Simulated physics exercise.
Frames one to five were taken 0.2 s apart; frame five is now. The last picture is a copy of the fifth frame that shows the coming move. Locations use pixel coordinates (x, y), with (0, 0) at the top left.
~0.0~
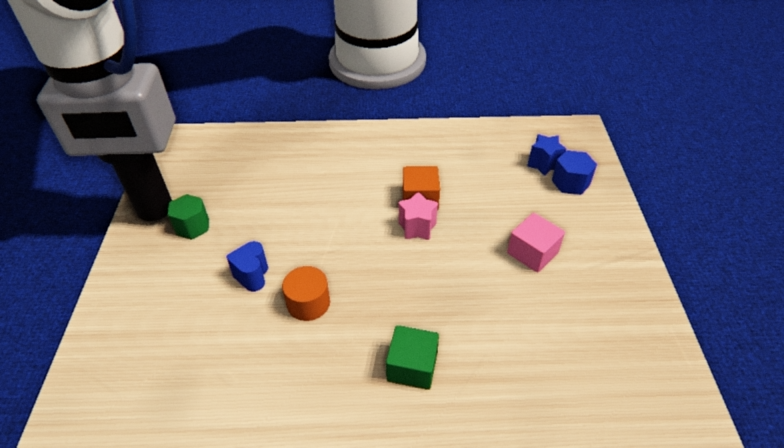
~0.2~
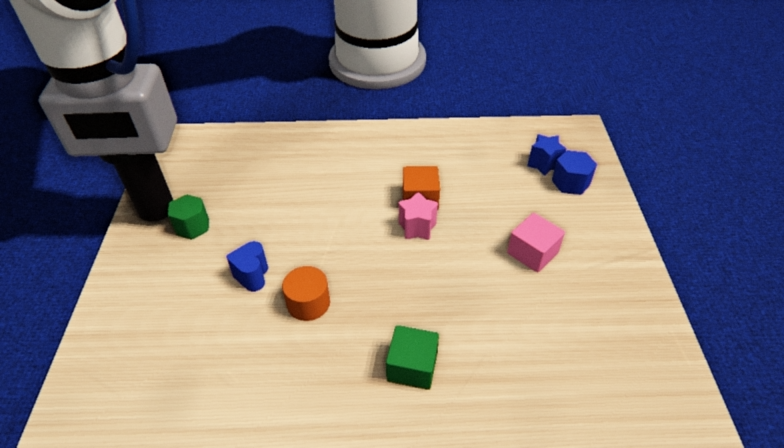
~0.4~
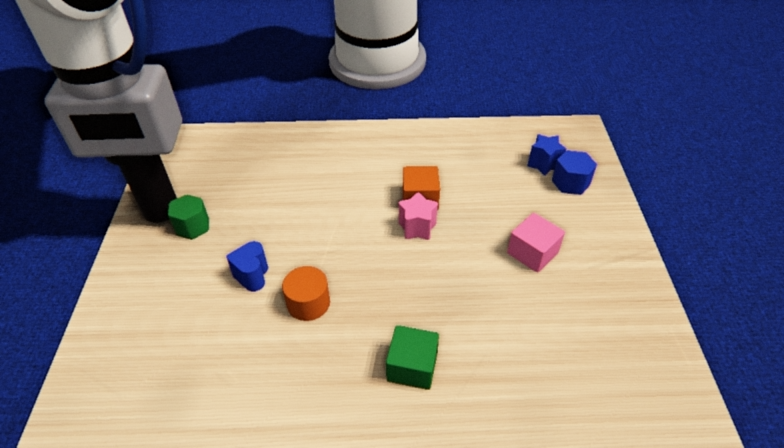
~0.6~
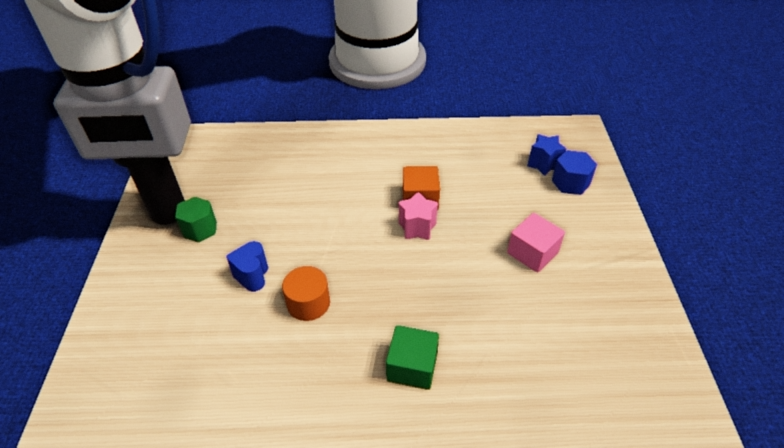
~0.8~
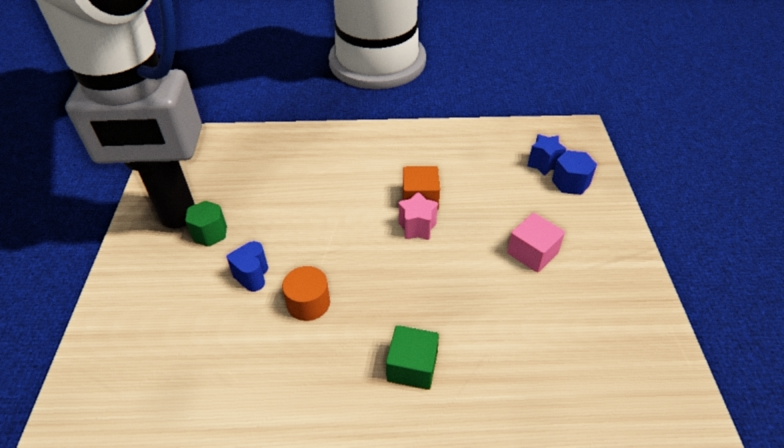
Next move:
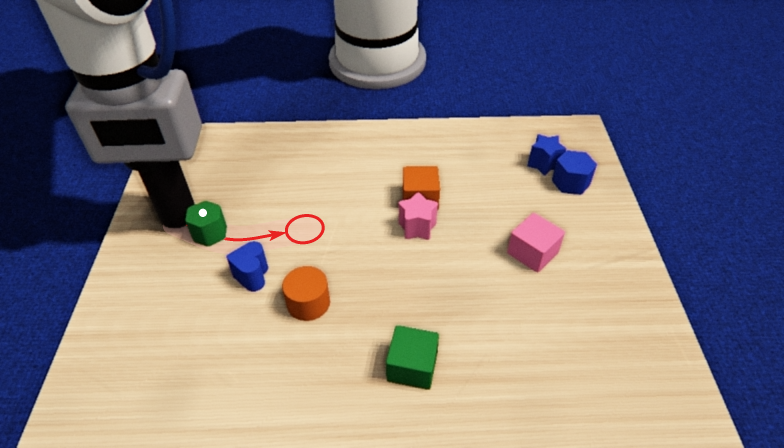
The clip shows coloured blocks scattered on a wooden board as a robot arm at the left, nearly still at first, moves slightly right and pushes the green hexagon a short way right, while the other blocks stay put.
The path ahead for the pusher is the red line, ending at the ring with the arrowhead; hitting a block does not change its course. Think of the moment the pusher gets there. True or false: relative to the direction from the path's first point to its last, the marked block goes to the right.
Verdict: True.
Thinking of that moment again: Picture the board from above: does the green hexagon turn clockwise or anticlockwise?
From above, clockwise.
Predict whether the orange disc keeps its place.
Not moved.
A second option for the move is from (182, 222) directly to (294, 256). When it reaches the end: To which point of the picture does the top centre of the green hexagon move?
My prediction: (311, 259).
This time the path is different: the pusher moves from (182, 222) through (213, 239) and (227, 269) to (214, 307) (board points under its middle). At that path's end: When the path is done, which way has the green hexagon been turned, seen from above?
Short answer: Counterclockwise.
The drawn path runs from (182, 222) by way of (217, 236) and (260, 237) to (305, 229); the dot is on the green hexagon.
On the path given first. One third of the way, pusher at (215, 230); green hexagon at (241, 228).
Two thirds of the way, pusher at (259, 231); green hexagon at (276, 237), turned 45° clockwise; blue heart block at (253, 262), turned 40° clockwise.
At the end, pusher at (304, 222); green hexagon at (284, 239), turned 75° clockwise; blue heart block at (253, 262), turned 40° clockwise; orange disc not moved.
